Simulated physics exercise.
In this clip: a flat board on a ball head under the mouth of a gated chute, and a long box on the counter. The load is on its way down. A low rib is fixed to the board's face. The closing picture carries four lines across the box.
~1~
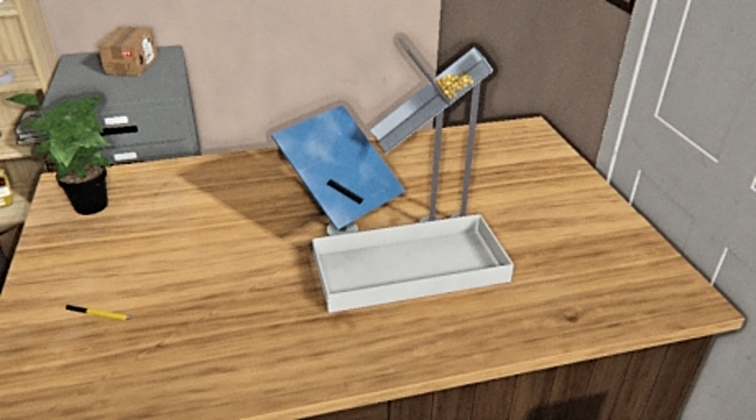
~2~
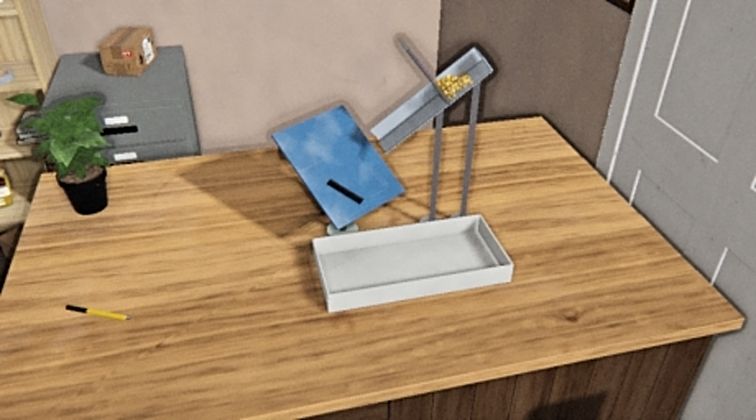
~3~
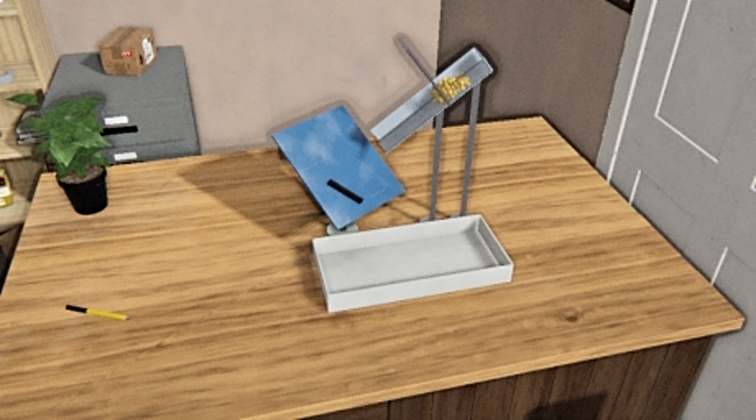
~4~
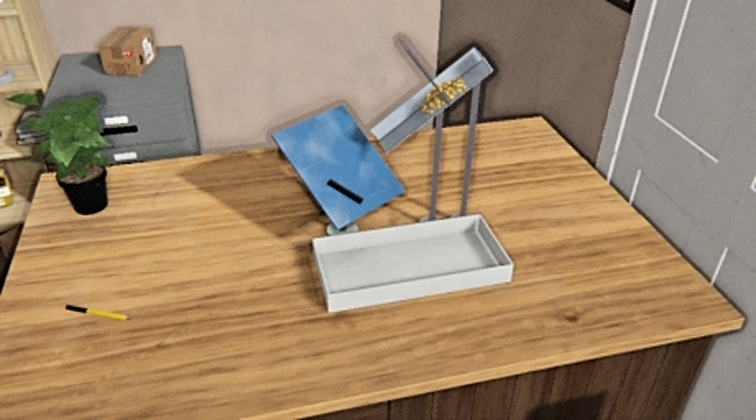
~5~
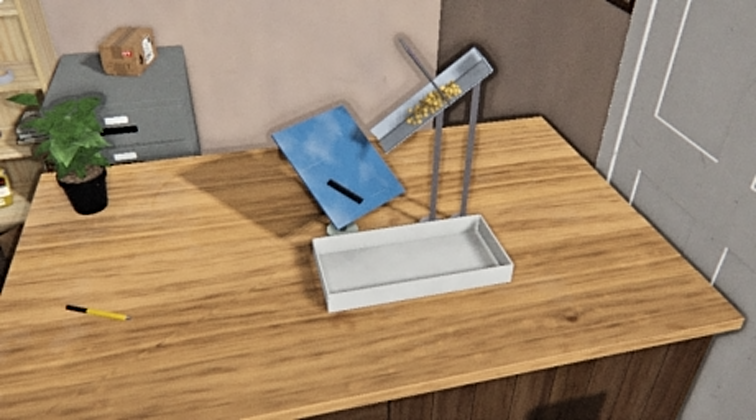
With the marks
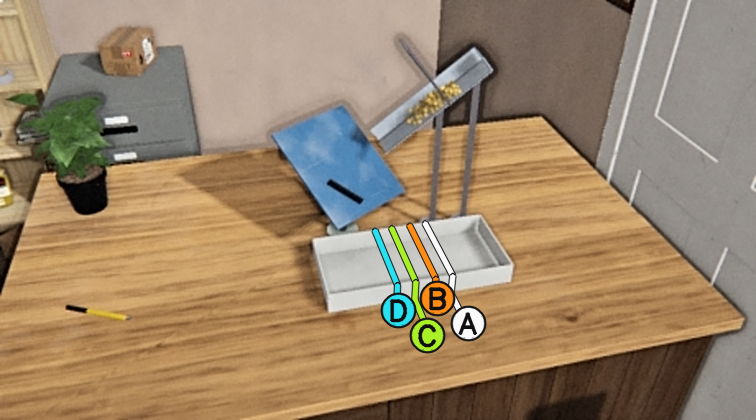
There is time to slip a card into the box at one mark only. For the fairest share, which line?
I would pick line C.
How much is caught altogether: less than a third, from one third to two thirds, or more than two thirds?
About that: More than two thirds.
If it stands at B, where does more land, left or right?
The left side.
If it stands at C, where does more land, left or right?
The left side.
On the marked copy, line A crosses the front rim at (452, 275); line B crosses the front rim at (435, 278); line C crosses the front rim at (415, 281); line D crosses the front rim at (397, 284).
If A is chosen, of what is caught, all on the left of the divider, none on the right.
If B is chosen, of what is caught, nearly all on the left of the divider, a small part on the right.
If C is chosen, of what is caught, about two thirds on the left of the divider, about a third on the right.
If D is chosen, of what is caught, a small part on the left of the divider, nearly all on the right.
